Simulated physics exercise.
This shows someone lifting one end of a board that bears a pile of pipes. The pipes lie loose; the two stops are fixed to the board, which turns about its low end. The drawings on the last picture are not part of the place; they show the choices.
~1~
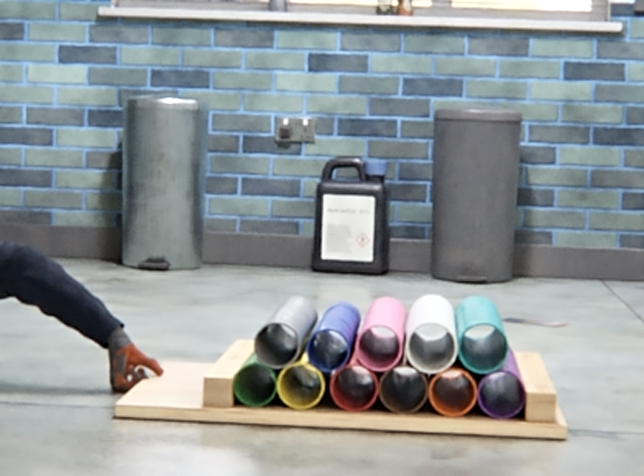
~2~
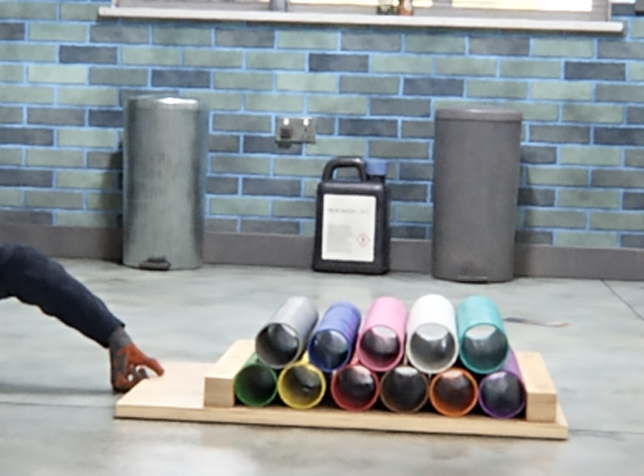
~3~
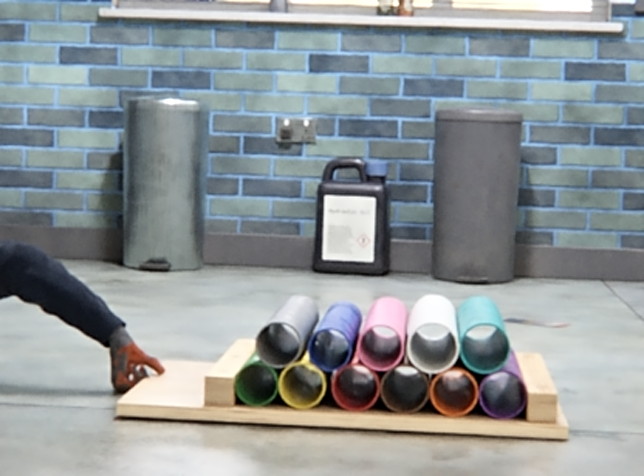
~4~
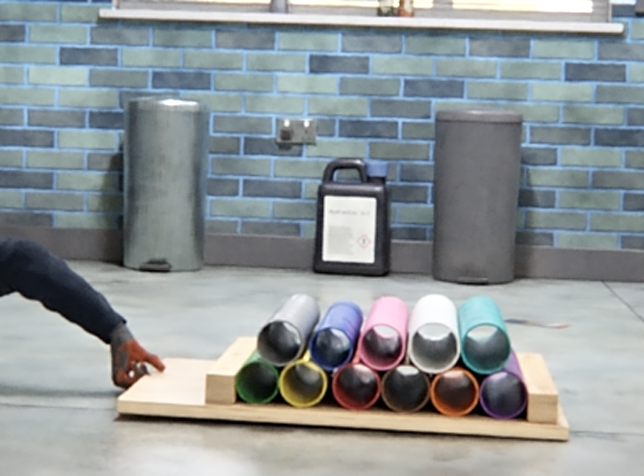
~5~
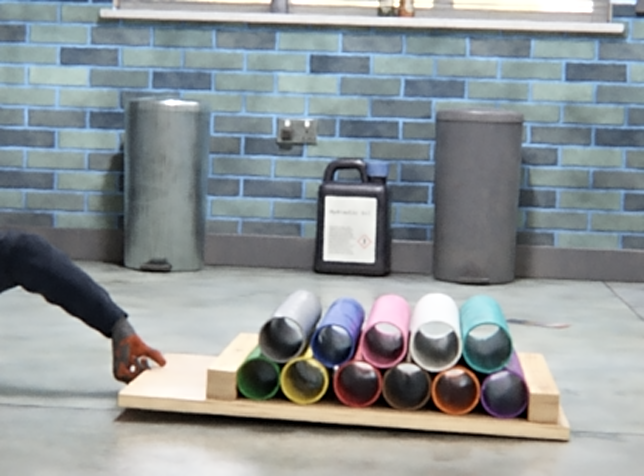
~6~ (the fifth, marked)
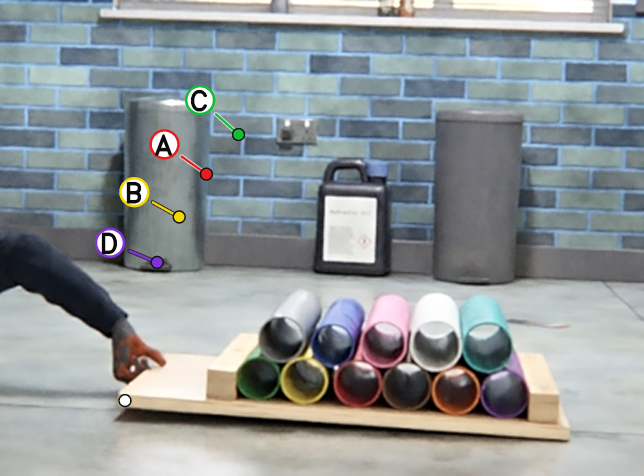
Colourful pipes sit stacked on a board as a hand slowly lifts its left end slightly.
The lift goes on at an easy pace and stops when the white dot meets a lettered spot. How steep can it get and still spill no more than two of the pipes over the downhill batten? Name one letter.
Up to B.
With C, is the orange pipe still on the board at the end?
The orange pipe: Yes.
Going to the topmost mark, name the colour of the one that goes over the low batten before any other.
The turquoise one.
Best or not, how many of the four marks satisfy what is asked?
The number is two.
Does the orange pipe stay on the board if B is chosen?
Yes.
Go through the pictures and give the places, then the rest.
In the first frame, red pipe (355, 387); brown pipe (403, 389); orange pipe (453, 393).
In the second frame, orange pipe (454, 392); purple pipe (503, 394).
In the third frame, board (349, 382); green pipe (257, 384); yellow pipe (302, 385); turquoise pipe (485, 348).
In the fourth frame, board (349, 381); green pipe (258, 382); yellow pipe (303, 384); orange pipe (454, 392).
In the fifth frame, board (350, 379); green pipe (259, 378); yellow pipe (304, 380).
On the marked copy, A at (206, 174); B at (179, 217); C at (239, 135); D at (157, 263); the white dot at (125, 401).
Following B. Soon after the start, board at 17°.
Later, board at 27°.
In the end, board at 27°, two over the low batten (white, turquoise).
As for the rest, A five over the low batten; C five over the low batten; D none over the low batten.
